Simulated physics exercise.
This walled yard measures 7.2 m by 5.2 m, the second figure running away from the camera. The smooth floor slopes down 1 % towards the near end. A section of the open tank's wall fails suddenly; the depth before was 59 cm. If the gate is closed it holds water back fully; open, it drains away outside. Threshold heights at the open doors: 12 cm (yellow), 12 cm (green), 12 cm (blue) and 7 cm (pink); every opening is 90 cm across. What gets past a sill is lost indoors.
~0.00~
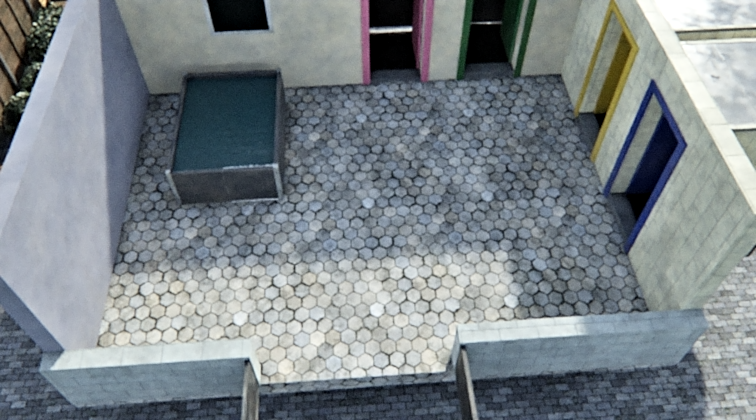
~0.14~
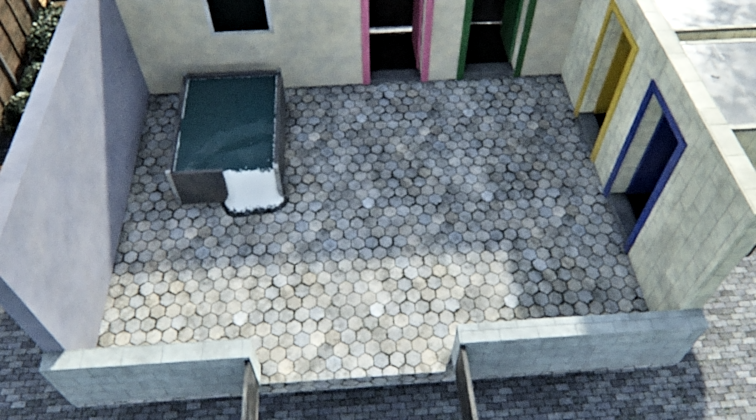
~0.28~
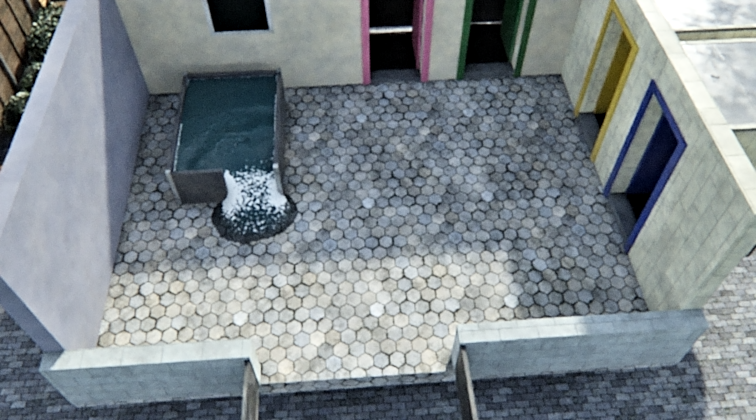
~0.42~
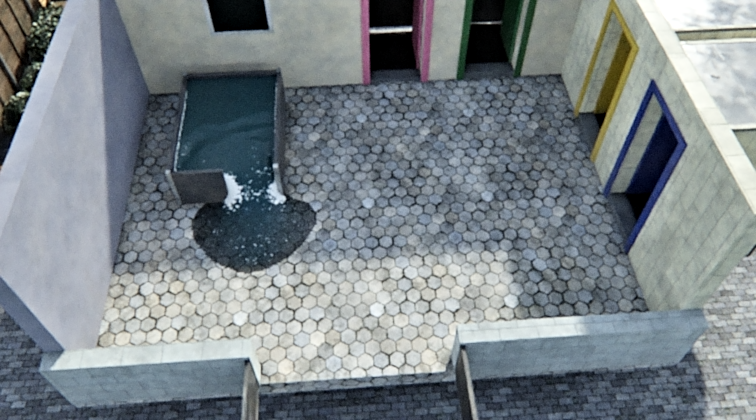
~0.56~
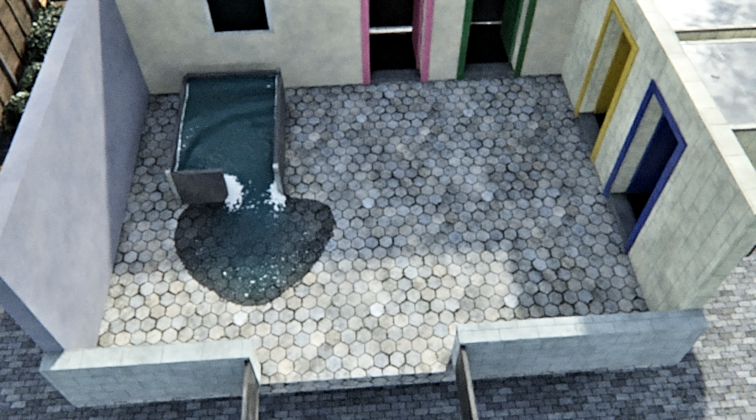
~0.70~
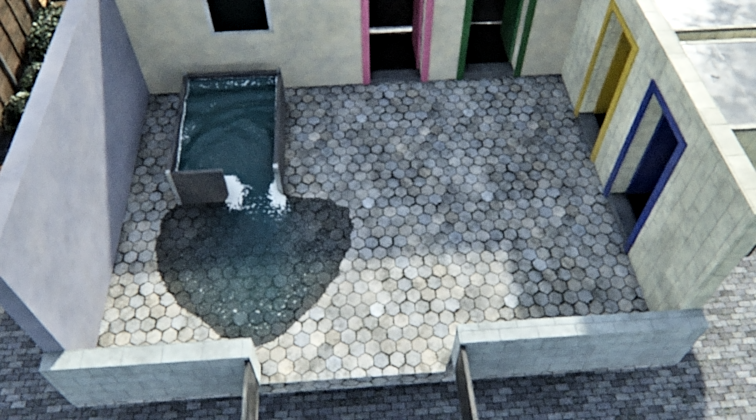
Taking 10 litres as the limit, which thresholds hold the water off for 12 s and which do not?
Door by door: At the yellow door it stays under the limit; at the green door it does not reach the limit; at the blue door it keeps below the limit; at the pink door it stays under the limit.
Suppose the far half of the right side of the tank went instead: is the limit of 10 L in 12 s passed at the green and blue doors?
Then: Green not over, blue not over.
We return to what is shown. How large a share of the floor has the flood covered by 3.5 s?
Some 35 per cent of it.
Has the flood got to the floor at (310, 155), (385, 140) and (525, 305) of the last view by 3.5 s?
In turn: Dry, not reached, wet.
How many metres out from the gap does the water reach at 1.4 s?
Roughly 3.2 m.
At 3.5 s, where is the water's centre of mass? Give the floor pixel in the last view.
Near (240, 212).
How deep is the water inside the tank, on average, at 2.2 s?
About 34 cm.
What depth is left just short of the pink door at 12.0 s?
About 1.0 cm.
After 1.4 s water covers 25 % of the floor and is deepest (29 cm) near (260, 207); yellow door not reached, green door not reached, blue door not reached, pink door not reached.
After 2.2 s water covers 30 % of the floor and is deepest (30 cm) near (106, 376); yellow door not reached, green door not reached, blue door not reached, pink door not reached.
After 3.5 s water covers 35 % of the floor and is deepest (18 cm) near (91, 377); yellow door not reached, green door not reached, blue door not reached, pink door not reached.
After 7.0 s water covers 45 % of the floor and is deepest (10 cm) near (223, 368); yellow door not reached, green door not reached, blue door 2 cm at the sill, 0 L in, pink door not reached.
After 12.0 s water covers 50 % of the floor and is deepest (7 cm) near (238, 367); yellow door not reached, green door not reached, blue door 2 cm at the sill, 0 L in, pink door not reached.
